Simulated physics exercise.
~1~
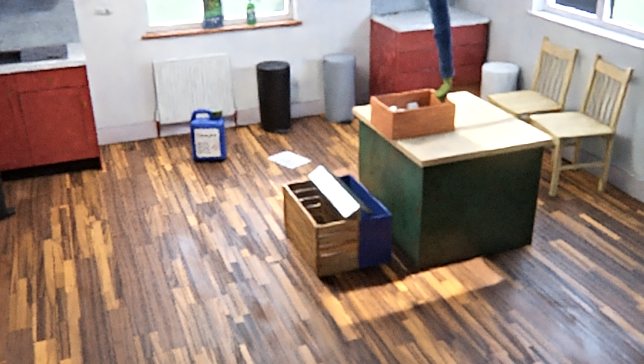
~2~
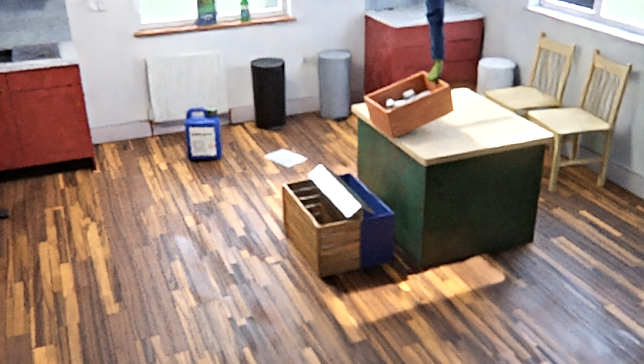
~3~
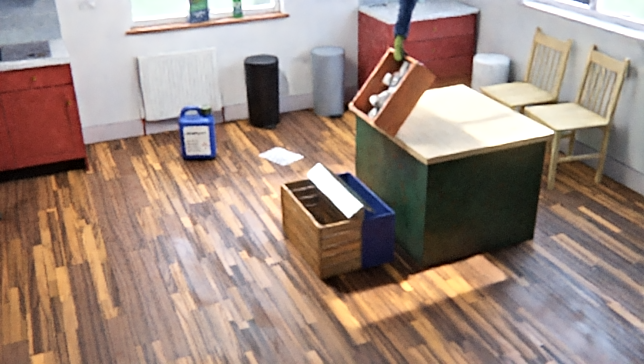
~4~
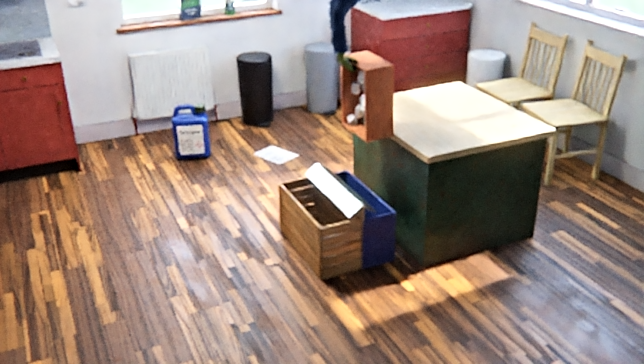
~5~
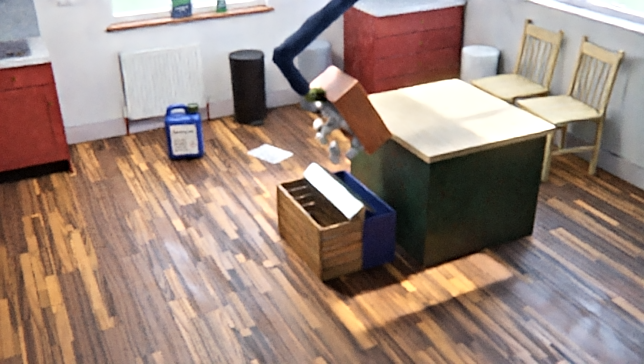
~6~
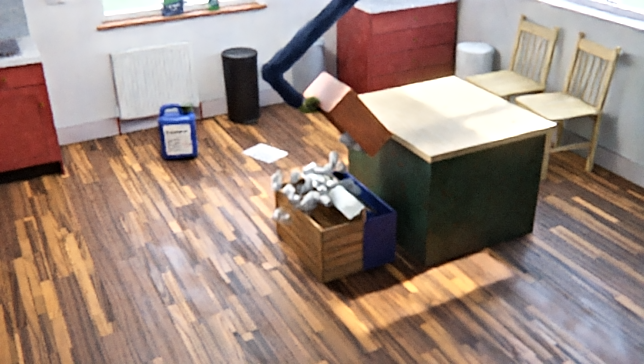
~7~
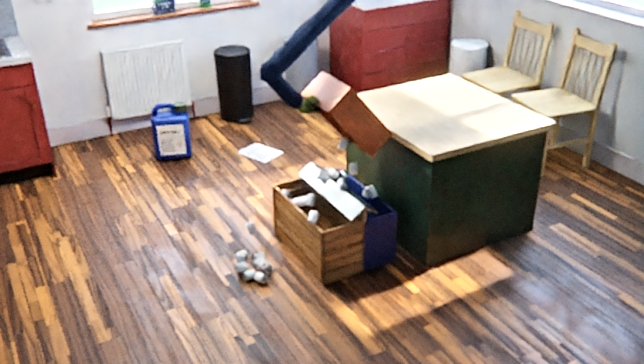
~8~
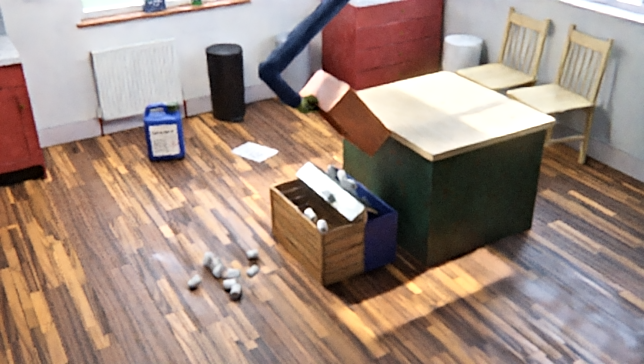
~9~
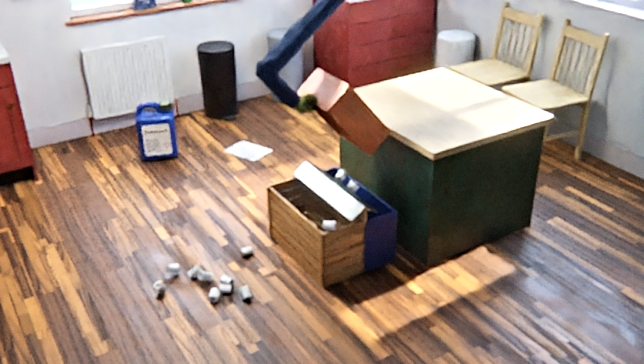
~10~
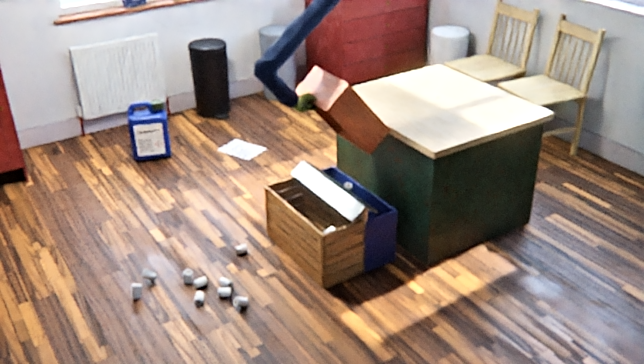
In the video, a dark blue arm tilts an orange tote on a green bench, tipping small pale rolls leftward toward a blue trough and a wooden tub. Many land in the containers, while several tumble past the tub and settle scattered on the wooden floor, the tote still held tilted.
